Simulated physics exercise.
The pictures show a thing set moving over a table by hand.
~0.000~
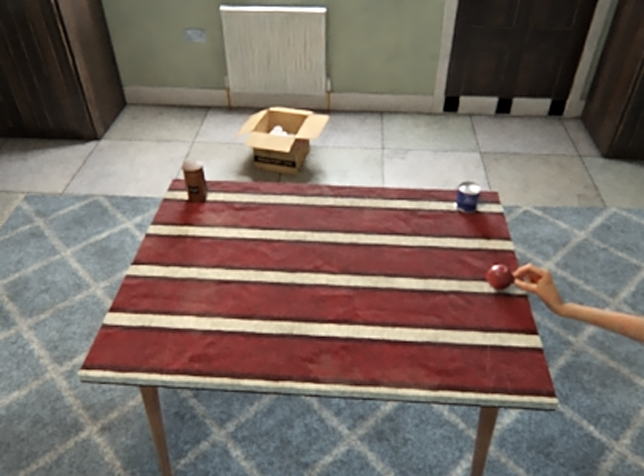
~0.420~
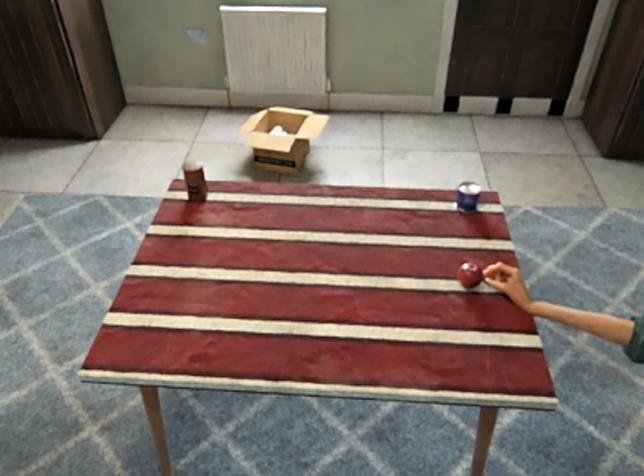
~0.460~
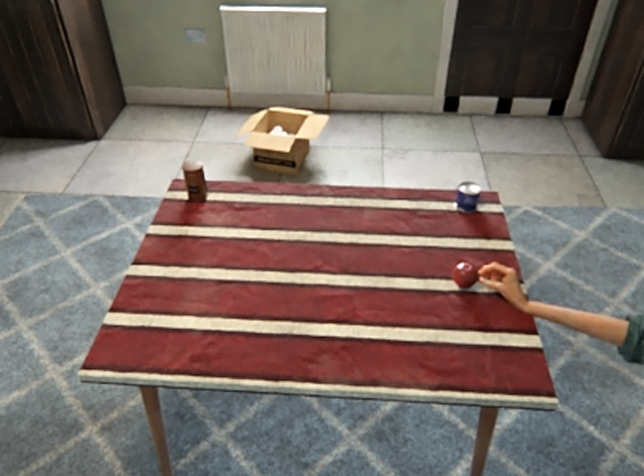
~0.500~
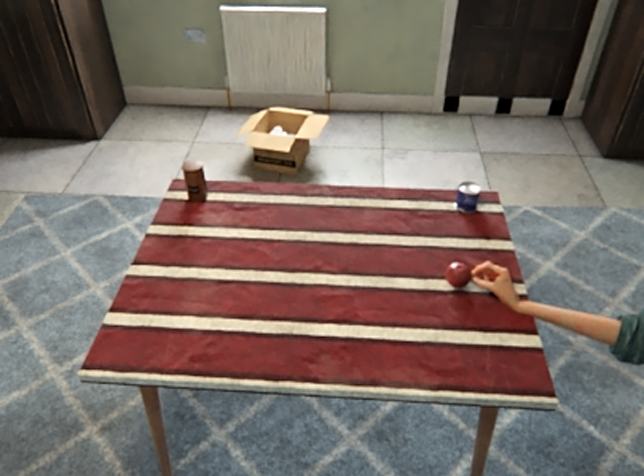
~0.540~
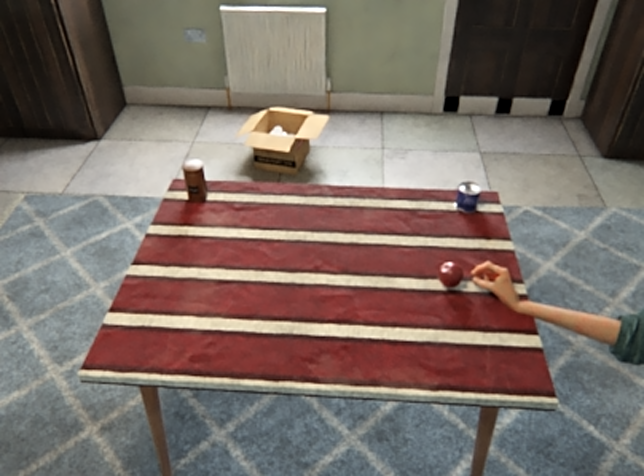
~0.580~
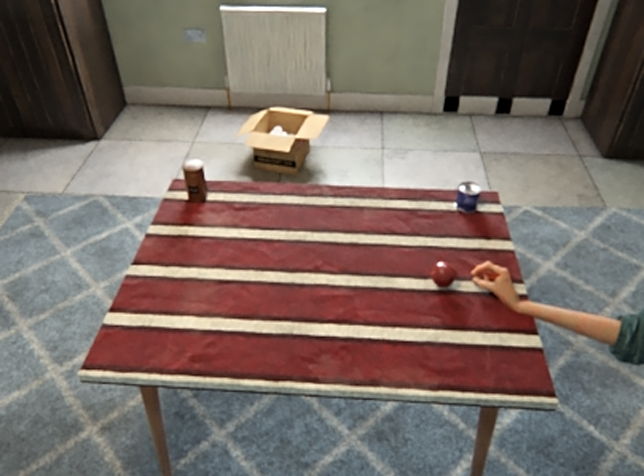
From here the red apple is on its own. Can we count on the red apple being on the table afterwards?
The red apple stays on the table.
Around 0.68 s, red apple displaced about its own width near (427, 274).
Around 0.78 s, red apple displaced well along near (413, 273).
Around 0.98 s, red apple displaced well along near (391, 272).
Around 1.18 s, red apple displaced well along near (379, 272).
Finally (1.7 s), moved from the start, red apple. Final places as the last picture's camera would see them, red apple near (376, 271).
